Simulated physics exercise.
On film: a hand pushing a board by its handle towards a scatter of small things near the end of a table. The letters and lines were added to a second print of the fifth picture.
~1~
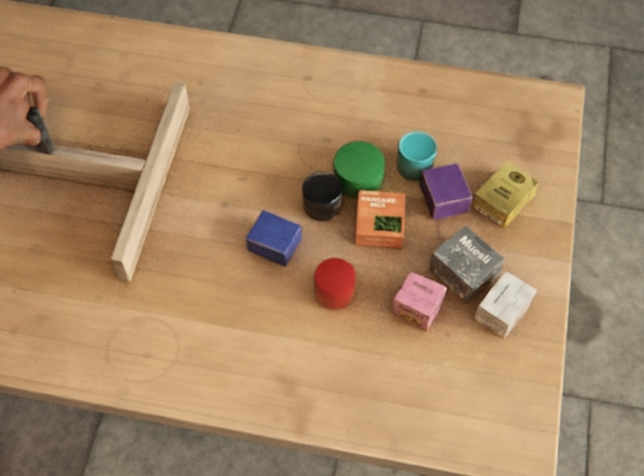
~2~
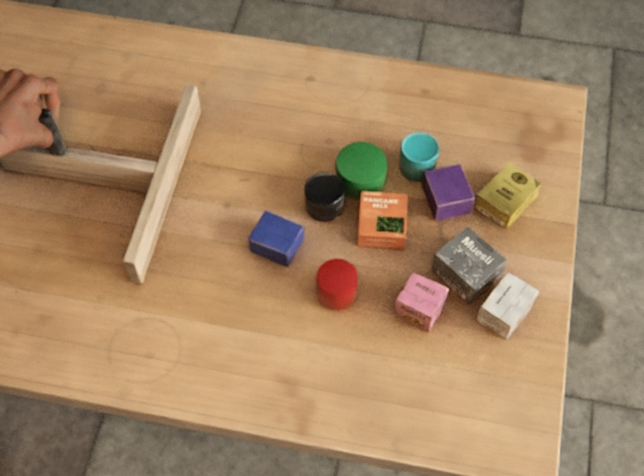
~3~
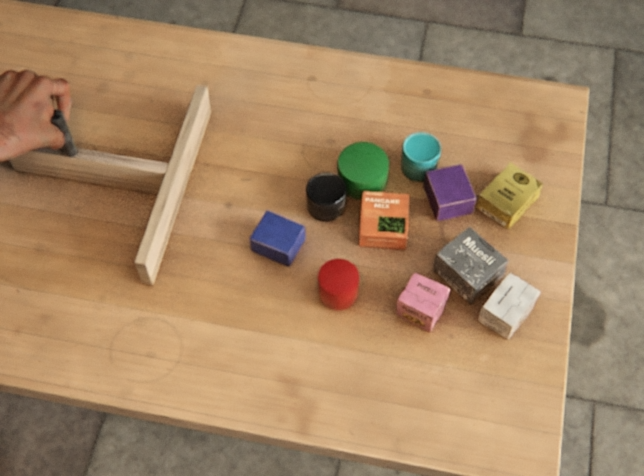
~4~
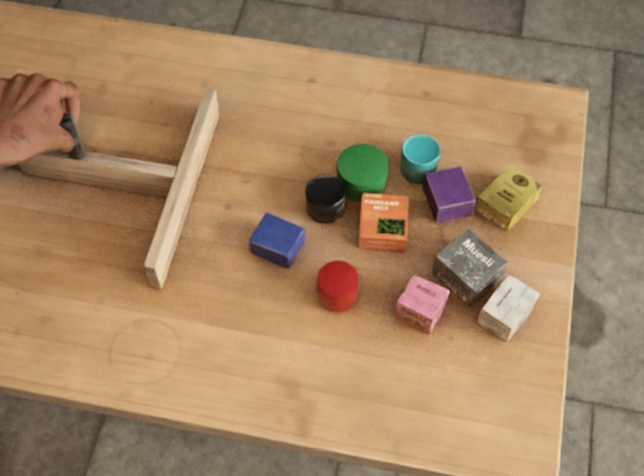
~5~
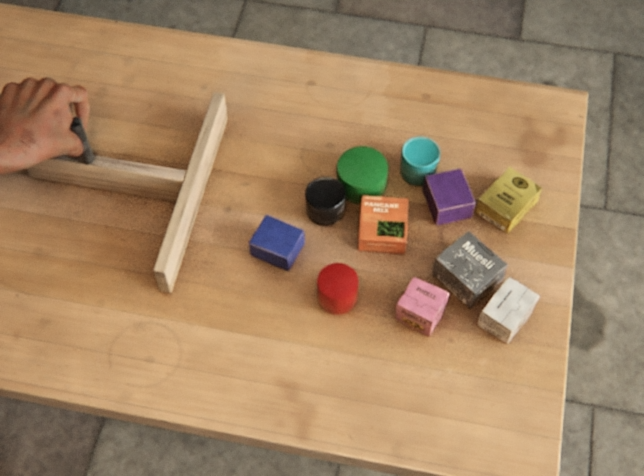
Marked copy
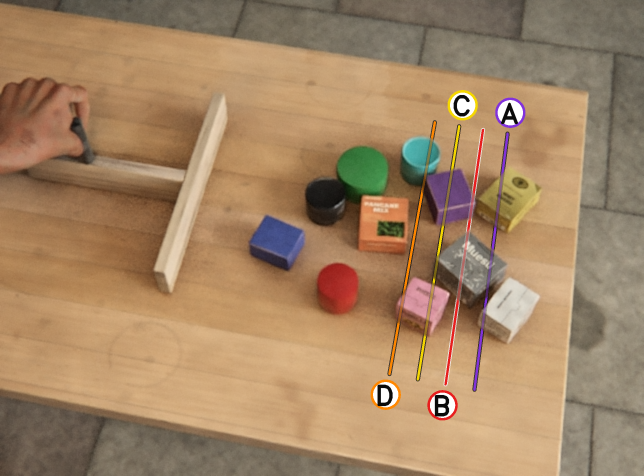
The footage shows a hand gripping a dark handle and steadily sliding a T-shaped wooden board a short way rightward across a table, towards a scatter of colourful boxes, tubs and jars, which stay essentially where they are.
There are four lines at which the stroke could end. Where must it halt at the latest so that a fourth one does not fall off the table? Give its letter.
The farthest such stop is A.
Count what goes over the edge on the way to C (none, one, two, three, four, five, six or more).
The count is none.
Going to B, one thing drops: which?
The yellow packet goes over.
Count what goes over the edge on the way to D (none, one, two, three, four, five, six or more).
In all, none.
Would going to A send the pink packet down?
No.
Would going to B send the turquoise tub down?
No.
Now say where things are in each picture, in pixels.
Red pot (335, 284); blue block (275, 238); orange packet (380, 219), in the first frame.
Board (161, 168); pink packet (421, 302), in the second frame.
Board (173, 169); turquoise tub (421, 157), in the third frame.
Board (182, 173); white packet (508, 308), in the fourth frame.
Board (191, 177); black jar (325, 202); green tin (362, 175); red pot (338, 289), in the fifth frame.
On the marked copy, A at (492, 251); B at (466, 247); C at (440, 243); D at (414, 238).
With A. Early on, board (297, 194); blue block (317, 249); white packet (508, 310).
Further on, board (407, 213); yellow packet (543, 191); white packet (519, 327).
At the end, board (493, 227); white packet over the edge; grey packet over the edge; three fallen.
As for the rest, B is within the limit but short; C is within the limit but short; D is within the limit but short.
